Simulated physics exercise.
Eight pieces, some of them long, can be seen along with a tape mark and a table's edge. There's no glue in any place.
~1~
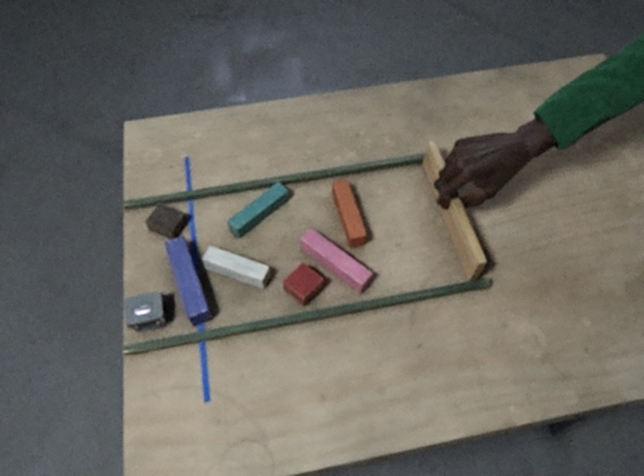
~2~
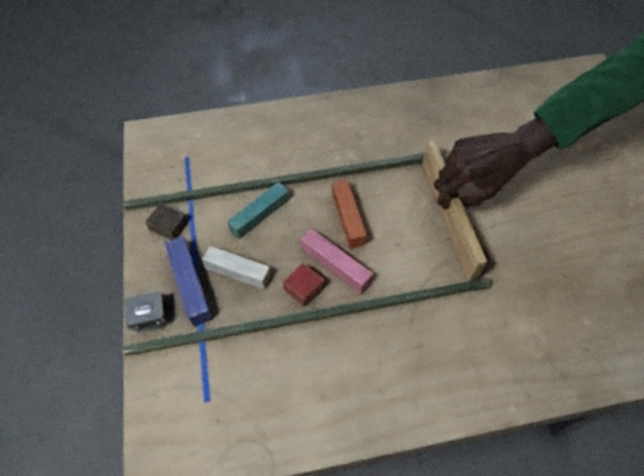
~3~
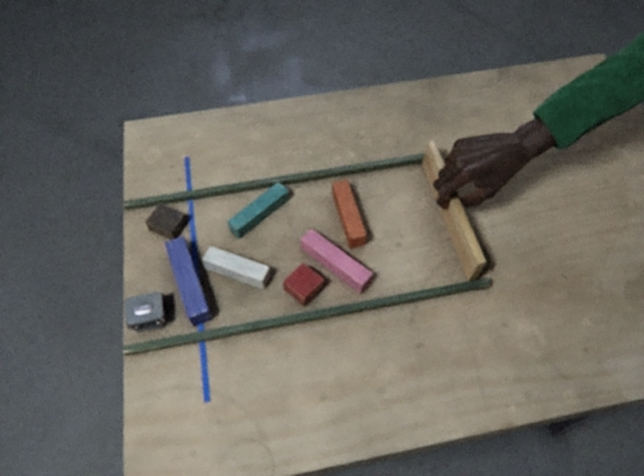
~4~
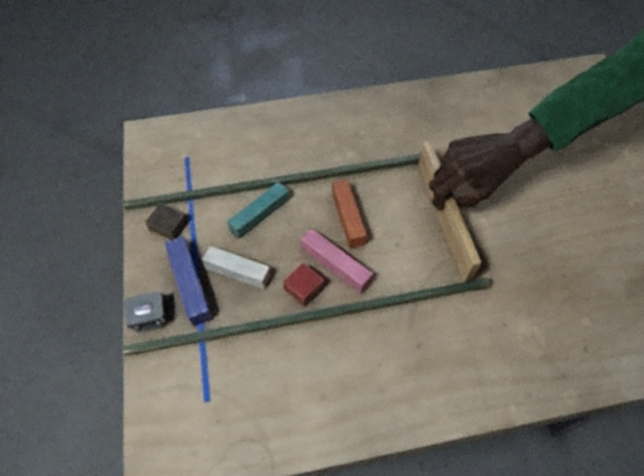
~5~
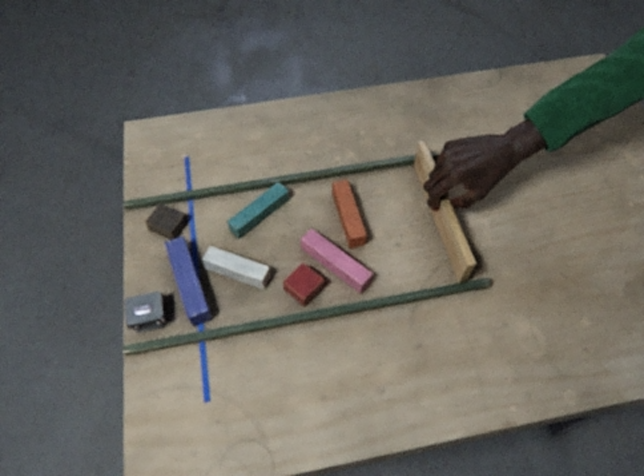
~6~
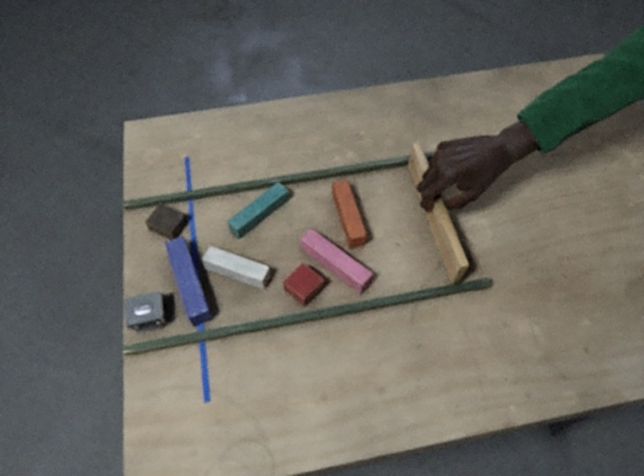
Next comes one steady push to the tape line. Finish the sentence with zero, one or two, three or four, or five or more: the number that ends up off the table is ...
The number that ends up off the table is one or two.
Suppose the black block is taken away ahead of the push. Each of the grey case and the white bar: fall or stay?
I'd say the grey case ends up down, while the white bar stays where it is.
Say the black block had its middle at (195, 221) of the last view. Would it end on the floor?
If so, it stays where it is.
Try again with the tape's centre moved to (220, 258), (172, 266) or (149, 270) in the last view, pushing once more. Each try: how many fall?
The counts: 0, 4 and 6.
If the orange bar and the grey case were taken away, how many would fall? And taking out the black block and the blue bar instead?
Try one: 0; try two: 0.
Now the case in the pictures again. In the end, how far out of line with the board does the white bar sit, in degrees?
It works out to near 30°.
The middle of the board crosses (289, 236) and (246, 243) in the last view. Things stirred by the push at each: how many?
Tally: 5; 6.
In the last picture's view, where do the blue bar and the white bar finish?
Listed in order, first is (120, 297) and the other is (142, 280).
A little later, none off yet; grey case at rest near (147, 313); black block at rest near (167, 222); blue bar at rest near (188, 280).
When it is over, the number that fall off is one or two; down, grey case.
